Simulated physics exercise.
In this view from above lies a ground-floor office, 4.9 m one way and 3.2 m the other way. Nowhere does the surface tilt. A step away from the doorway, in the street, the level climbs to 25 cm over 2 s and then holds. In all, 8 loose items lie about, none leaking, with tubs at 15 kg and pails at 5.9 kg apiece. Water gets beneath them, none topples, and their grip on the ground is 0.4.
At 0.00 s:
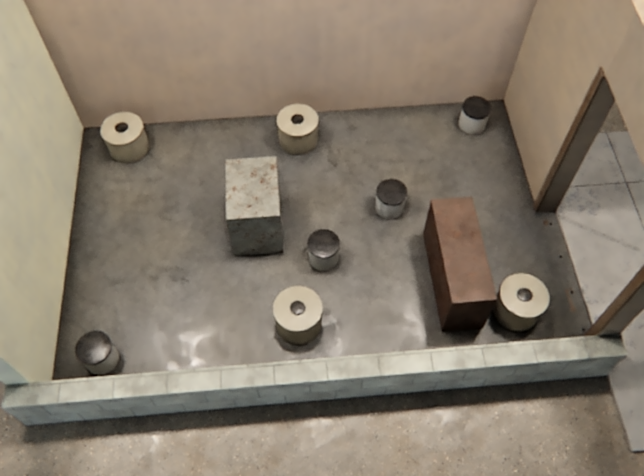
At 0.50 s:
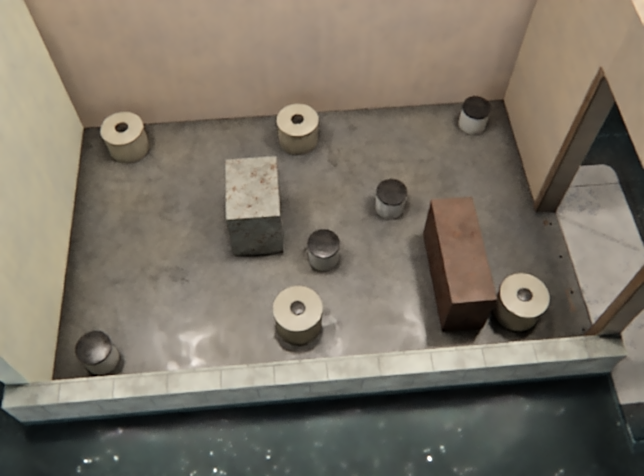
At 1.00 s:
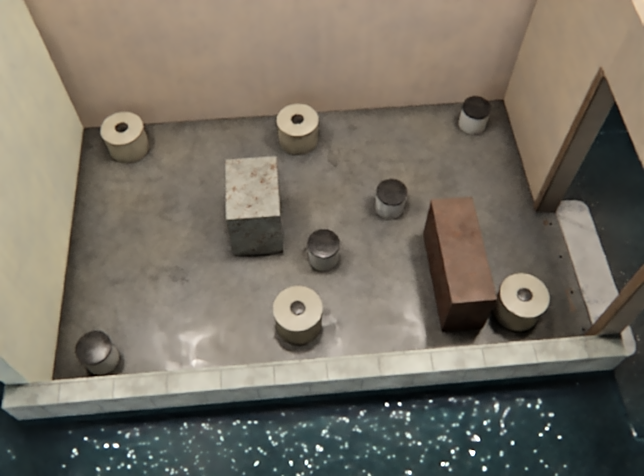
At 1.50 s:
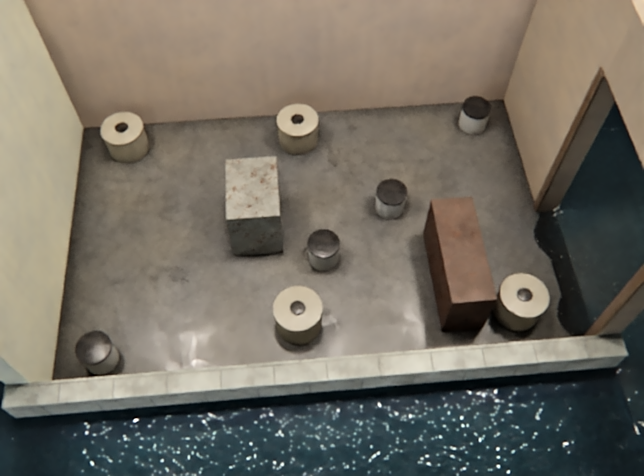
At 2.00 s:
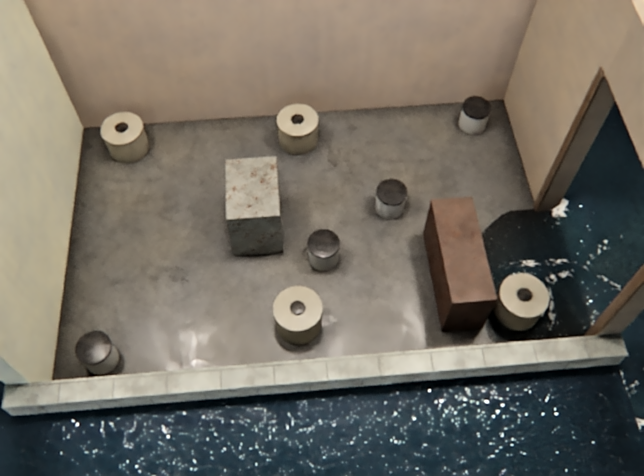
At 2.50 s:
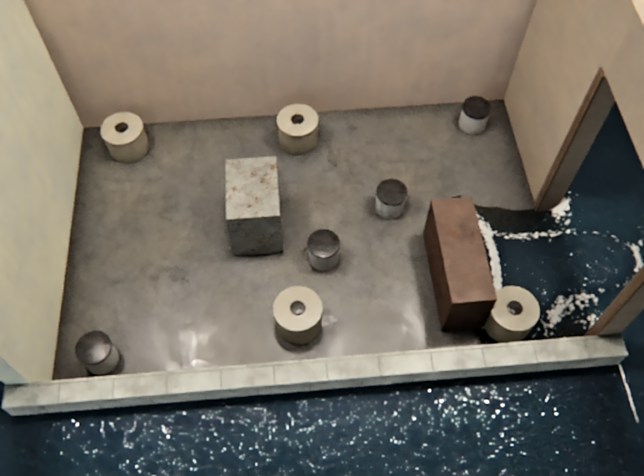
A bare grey-floored room with pale walls, a low wall along the front and a doorway at the right is seen from above by a still camera. A speckled grey block and a reddish-brown block stand among cream tubs and smaller dark-topped pails. Dark, glinting water spreads outside, enters through the doorway, reaches the brown block, and slightly shifts the tub beside it leftward.
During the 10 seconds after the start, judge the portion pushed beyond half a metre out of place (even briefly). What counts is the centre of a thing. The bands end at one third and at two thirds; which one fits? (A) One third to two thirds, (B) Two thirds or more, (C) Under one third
A, one third to two thirds.
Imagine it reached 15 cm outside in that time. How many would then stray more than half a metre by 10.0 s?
Then it comes to 1.
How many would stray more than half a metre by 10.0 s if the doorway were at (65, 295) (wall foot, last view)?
Count: 6.
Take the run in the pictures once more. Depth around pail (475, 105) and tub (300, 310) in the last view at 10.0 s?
First about 8 cm, second about 9 cm.
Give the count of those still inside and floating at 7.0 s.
The number is 1.
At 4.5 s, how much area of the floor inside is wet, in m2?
I'd estimate close to 8.0 m2.
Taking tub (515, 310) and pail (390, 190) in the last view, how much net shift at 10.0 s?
The first is 30 cm from its start, the second 60 cm.
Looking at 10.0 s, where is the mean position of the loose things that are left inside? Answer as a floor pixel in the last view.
Near (276, 279).
After 3.5 s 0 of 8 are over 50 cm from their spots; 1 afloat.
After 4.5 s 0 of 8 are over 50 cm from their spots; 2 afloat.
After 7.0 s 2 of 8 are over 50 cm from their spots; 1 afloat.
After 10.0 s 4 of 8 are over 50 cm from their spots, and 4 have been at some point; 4 afloat.
